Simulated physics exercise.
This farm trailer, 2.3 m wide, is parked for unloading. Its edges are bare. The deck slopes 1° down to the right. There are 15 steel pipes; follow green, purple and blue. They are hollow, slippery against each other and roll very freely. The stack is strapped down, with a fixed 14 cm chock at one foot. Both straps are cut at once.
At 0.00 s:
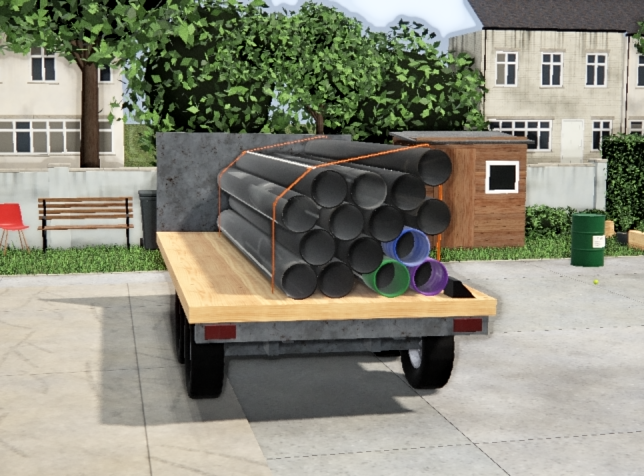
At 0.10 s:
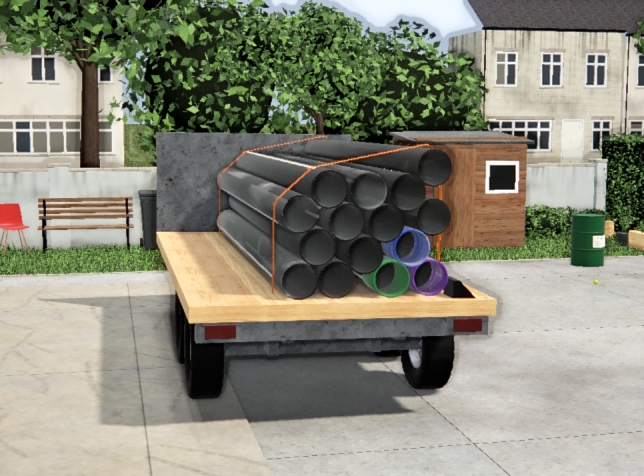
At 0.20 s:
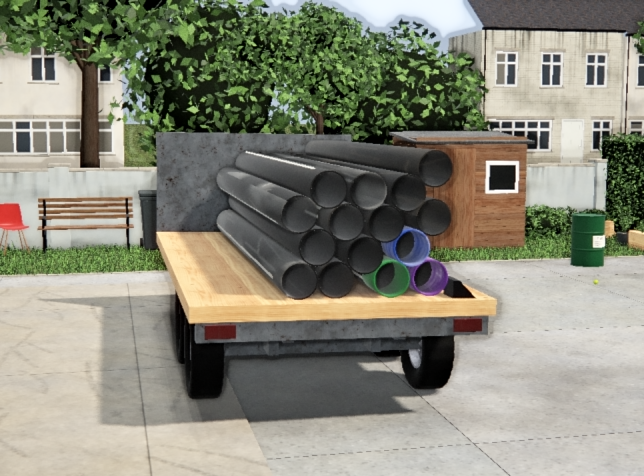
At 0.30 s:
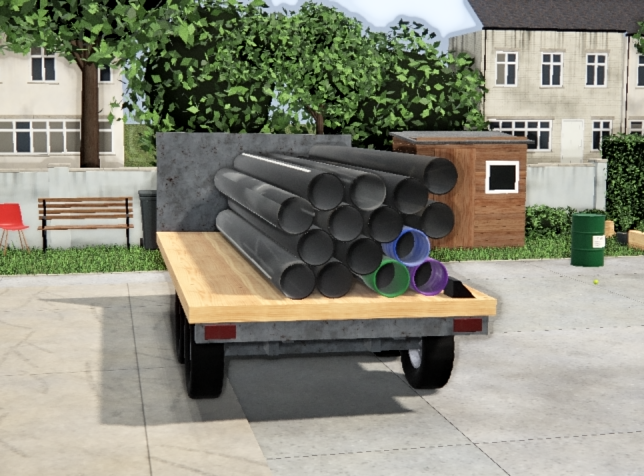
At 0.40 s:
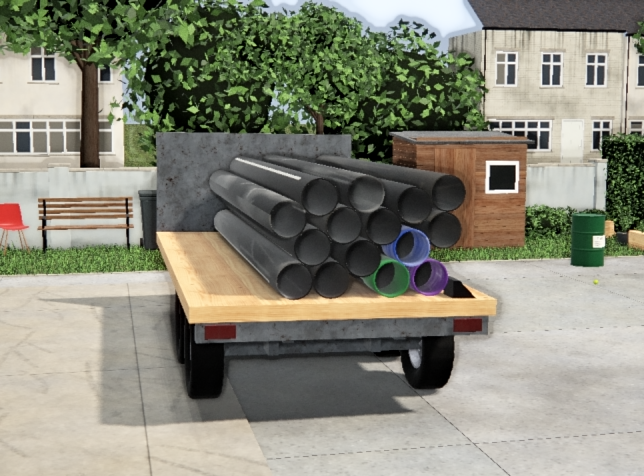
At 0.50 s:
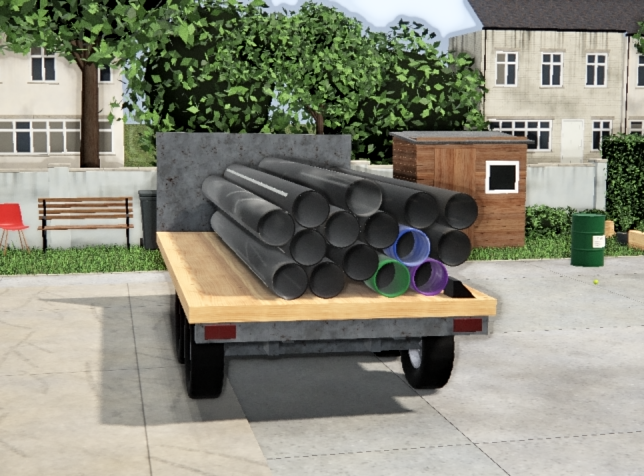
Dark pipes stacked on a flatbed trailer lose their orange straps, then shift and spread sideways.
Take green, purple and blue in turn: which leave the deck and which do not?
The green pipe is still aboard, the purple stays aboard, the blue is still aboard.
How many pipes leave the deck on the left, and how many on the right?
Left 3, right 3.
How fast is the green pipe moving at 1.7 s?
About 0.0 m/s.
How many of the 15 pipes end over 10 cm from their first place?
The count is 12.
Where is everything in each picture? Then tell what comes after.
Green at (392, 279), purple at (432, 279), blue at (413, 248); straps tight; chock at (455, 289); the deck slopes 1° down to the right; 4 of the 15 lie on the deck itself, in the first frame.
Green at (392, 279), purple at (432, 279), blue at (413, 248); straps on, in the second frame.
Green at (392, 279), purple at (432, 279), blue at (413, 248); no straps, in the third frame.
Green at (392, 279), purple at (432, 279), blue at (413, 248); straps gone, in the fourth frame.
Green at (391, 279), purple at (432, 279), blue at (413, 248); no straps, in the fifth frame.
Green at (392, 279), purple at (432, 279), blue at (413, 248); no straps; chock at (455, 289), in the sixth frame.
After 1.7 s, green is on the deck, 75 cm from the right edge; purple is on the deck, 45 cm from the right edge; blue is up on others, 60 cm from the right edge; 5 of 15 are off.
After 3.2 s, no change for green, purple, blue; 6 of 15 are off.
At rest (5.0 s), green is on the deck, 75 cm from the right edge; purple is on the deck, 45 cm from the right edge; blue is up on others, 60 cm from the right edge; 6 of 15 are off.
